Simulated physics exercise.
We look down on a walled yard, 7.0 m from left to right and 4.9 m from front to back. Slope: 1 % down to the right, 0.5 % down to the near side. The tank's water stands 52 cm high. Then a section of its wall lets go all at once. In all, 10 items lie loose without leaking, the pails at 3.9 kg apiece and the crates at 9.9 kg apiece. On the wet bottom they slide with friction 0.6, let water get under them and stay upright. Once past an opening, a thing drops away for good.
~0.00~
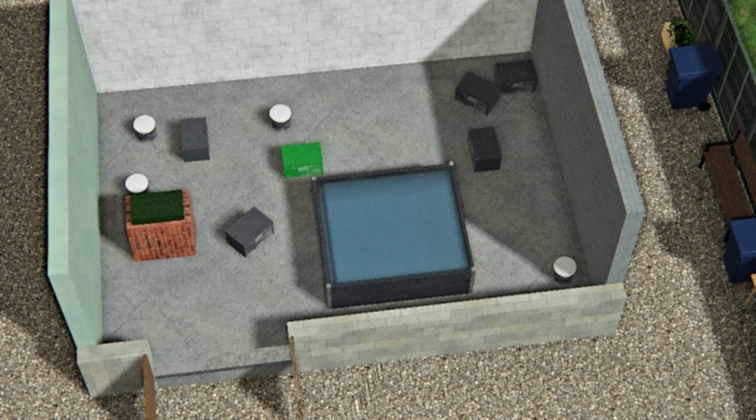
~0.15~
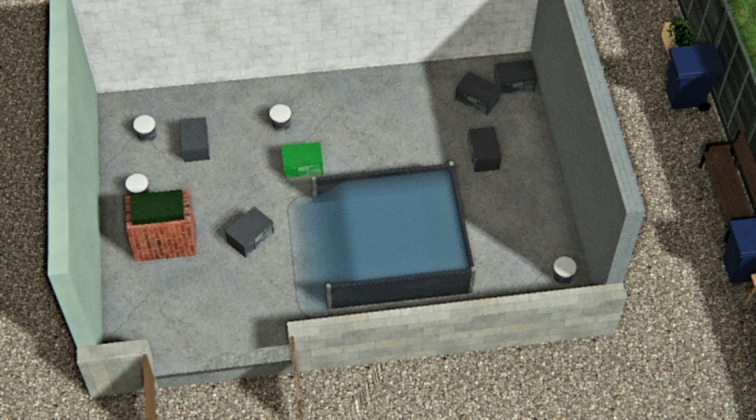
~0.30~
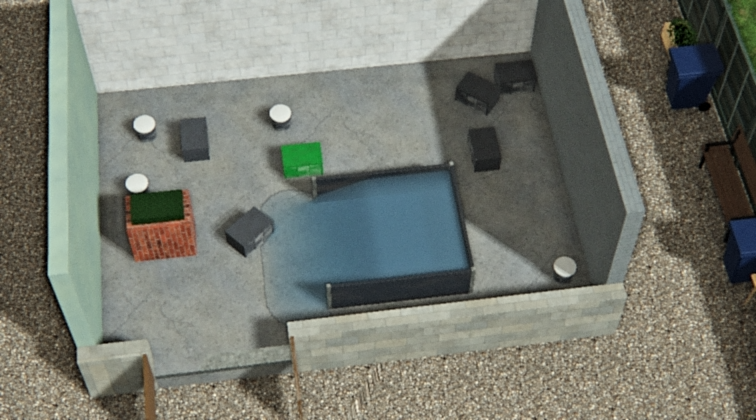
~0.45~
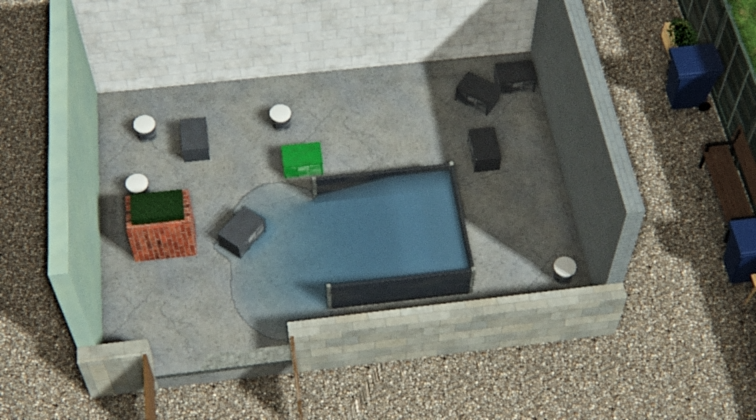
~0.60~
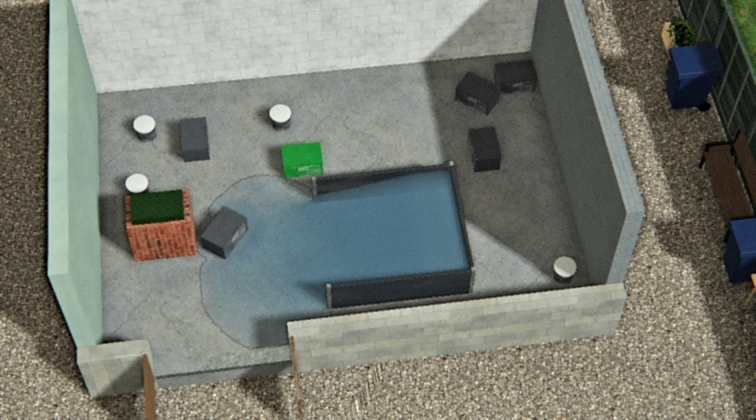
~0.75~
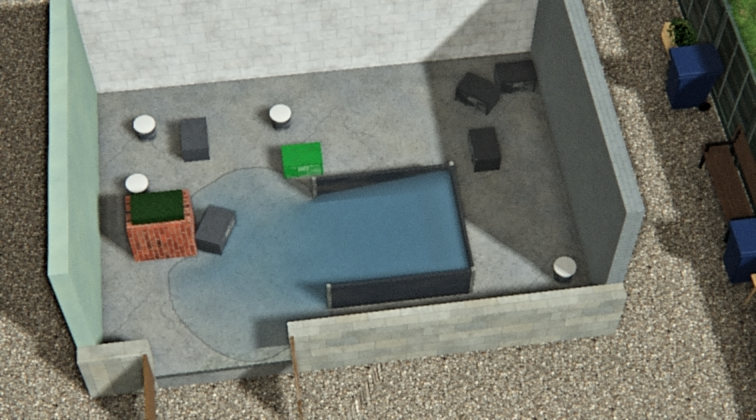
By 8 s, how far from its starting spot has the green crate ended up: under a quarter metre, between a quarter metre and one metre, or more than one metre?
It finishes a fair bit off.
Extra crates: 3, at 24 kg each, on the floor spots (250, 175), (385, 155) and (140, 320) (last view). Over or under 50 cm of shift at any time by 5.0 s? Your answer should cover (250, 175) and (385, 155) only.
In sequence: Within it, then within it.
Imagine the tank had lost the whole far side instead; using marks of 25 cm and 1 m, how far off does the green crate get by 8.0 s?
Outcome for the green crate: Long-distance displacement.
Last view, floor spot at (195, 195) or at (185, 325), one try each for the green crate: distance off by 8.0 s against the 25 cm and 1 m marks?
In that order: It ends far away; it ends far away.
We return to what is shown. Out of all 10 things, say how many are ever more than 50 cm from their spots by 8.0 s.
The tally stands at 6.
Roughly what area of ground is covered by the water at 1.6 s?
Some 15 m2 of it.
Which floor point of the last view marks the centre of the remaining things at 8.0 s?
The centre is close to (440, 139).
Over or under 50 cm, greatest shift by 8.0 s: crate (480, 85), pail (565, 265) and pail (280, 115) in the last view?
Results in listed order: Exceeds / falls short / exceeds.
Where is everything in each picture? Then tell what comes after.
In the first picture, the green crate at (302, 154) rests on the ground; water covers 3.7 m2; 0 of 10 have shifted.
In the second picture, the green crate at (302, 154), on the bottom; 4.6 m2 under water; 0 of 10 have shifted.
In the third picture, the green crate at (302, 154) rests on the ground; 5.6 m2 under water; 0 of 10 have shifted.
In the fourth picture, the green crate at (302, 154) rests on the ground; 6.6 m2 under water; 1 of 10 have shifted.
In the fifth picture, the green crate at (302, 154) rests on the ground; water covers 8.0 m2; 1 of 10 have shifted.
In the sixth picture, the green crate at (302, 154) rests on the ground; 9.4 m2 under water; 1 of 10 have shifted.
After 1.6 s the green crate is near (302, 154), 0.0 m from its start, aground; 0 of 10 are out; 1 afloat.
After 3.6 s the green crate is near (302, 154), 0.0 m from its start, aground; 0 of 10 are out; 4 afloat.
After 5.6 s the green crate is near (302, 154), 0.0 m from its start, aground; 0 of 10 are out; 4 afloat.
After 8.0 s the green crate is near (331, 160), 0.5 m from its start, aground; 0 of 10 are out; 5 afloat.
